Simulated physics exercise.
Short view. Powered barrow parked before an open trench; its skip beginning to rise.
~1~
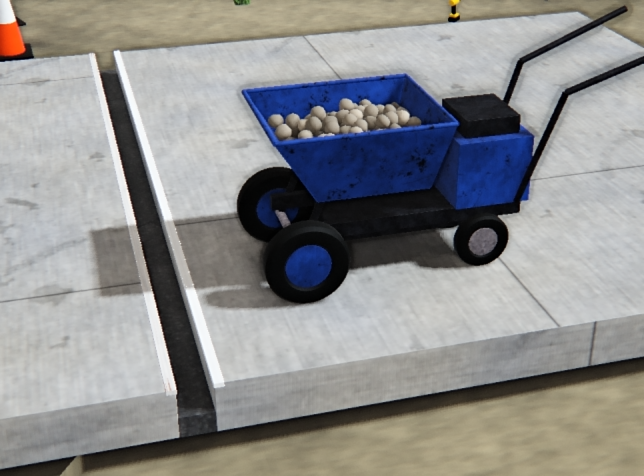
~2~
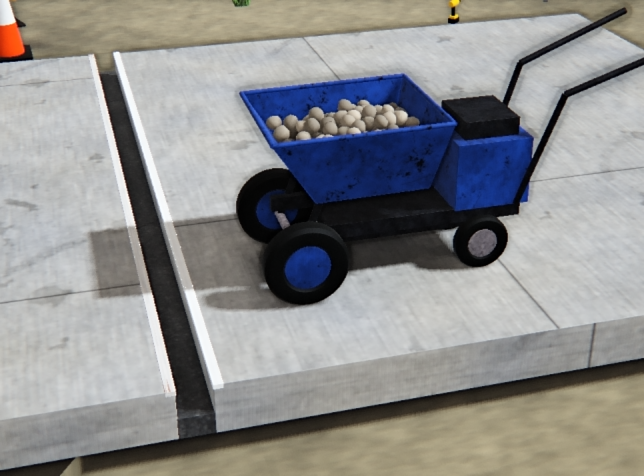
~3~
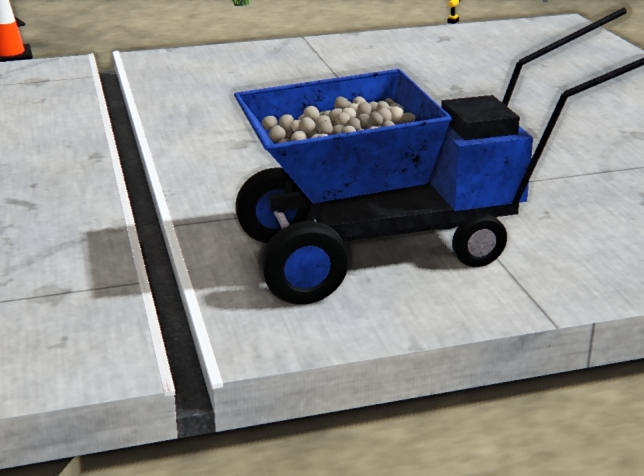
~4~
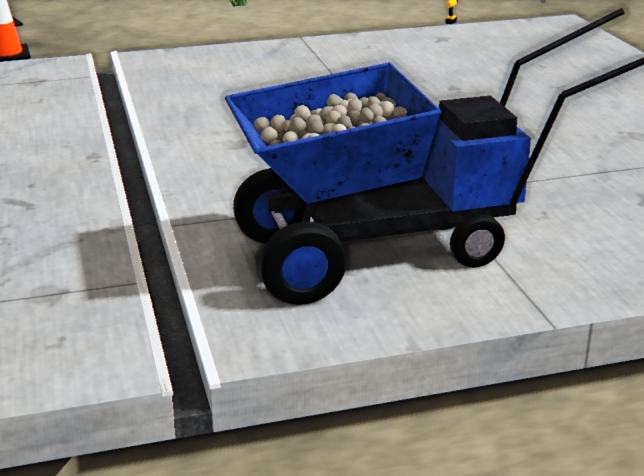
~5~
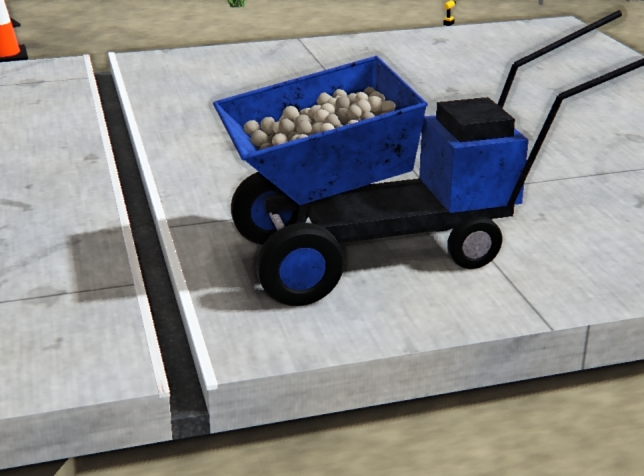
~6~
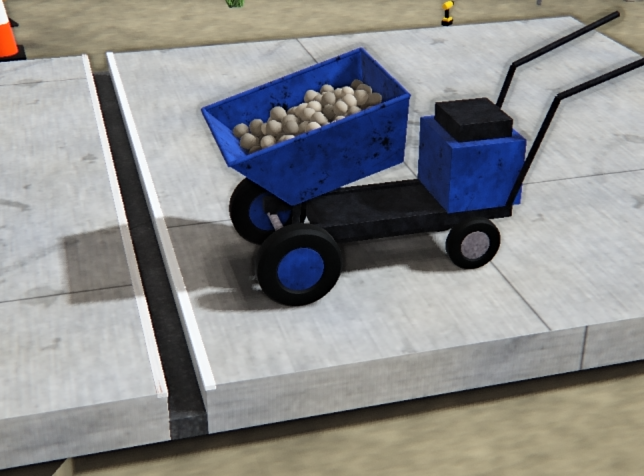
The clip shows a blue wheeled barrow filled with rounded, pale stones standing on concrete slabs beside a narrow dark gap. Its skip gradually tilts toward the left, the rear rising, while the stones remain inside.
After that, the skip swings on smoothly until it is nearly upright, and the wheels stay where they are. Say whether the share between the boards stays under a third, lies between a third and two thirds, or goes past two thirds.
Most likely the part landing in the trench will be short of a third.
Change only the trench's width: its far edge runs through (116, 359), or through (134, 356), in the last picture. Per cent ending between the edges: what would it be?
You'd get 60 in a hundred the first time and 40 in a hundred the second.
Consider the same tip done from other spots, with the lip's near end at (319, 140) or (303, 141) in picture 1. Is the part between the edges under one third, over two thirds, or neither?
Well, for the first stop the answer is in the middle band, and for the second it is the middle third.
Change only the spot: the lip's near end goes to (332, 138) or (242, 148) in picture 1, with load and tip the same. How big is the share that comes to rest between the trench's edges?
Close to 50 in a hundred, and close to 0 in a hundred.
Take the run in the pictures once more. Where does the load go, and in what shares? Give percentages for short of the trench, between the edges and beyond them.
Out of a hundred: Short 0; between 25; beyond 75.
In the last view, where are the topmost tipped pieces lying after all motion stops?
Top at rest: Roughly (120, 282).
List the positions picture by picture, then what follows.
In the first frame, lip of the skip at (275, 145), level; top of the load at (361, 132), river pebbles; first edge of the trench at (207, 344); far edge at (162, 351), the trench under half as wide as the skip, and about as deep as wide.
In the second frame, lip of the skip at (273, 147), level; top of the load at (360, 133).
In the third frame, lip of the skip at (267, 148), tipped barely; top of the load at (364, 121).
In the fourth frame, lip of the skip at (257, 152), tipped a little; top of the load at (355, 117).
In the fifth frame, lip of the skip at (244, 158), tipped a little; top of the load at (343, 115).
In the sixth frame, lip of the skip at (230, 165), tipped clearly; top of the load at (353, 114); first edge of the trench at (199, 346); far edge at (153, 353).
Soon after the last picture, skip tipped steeply; all in the skip.
A little later, skip tipped right over; most in the skip; a stray few in or heaped over the trench; a small part beyond it; a small part falling.
Later still, skip tipped right over; about a quarter in the skip; a stray few in or heaped over the trench; about two thirds beyond it; a stray few falling.
By the end, skip tipped right over; about a quarter in or heaped over the trench; most beyond it.
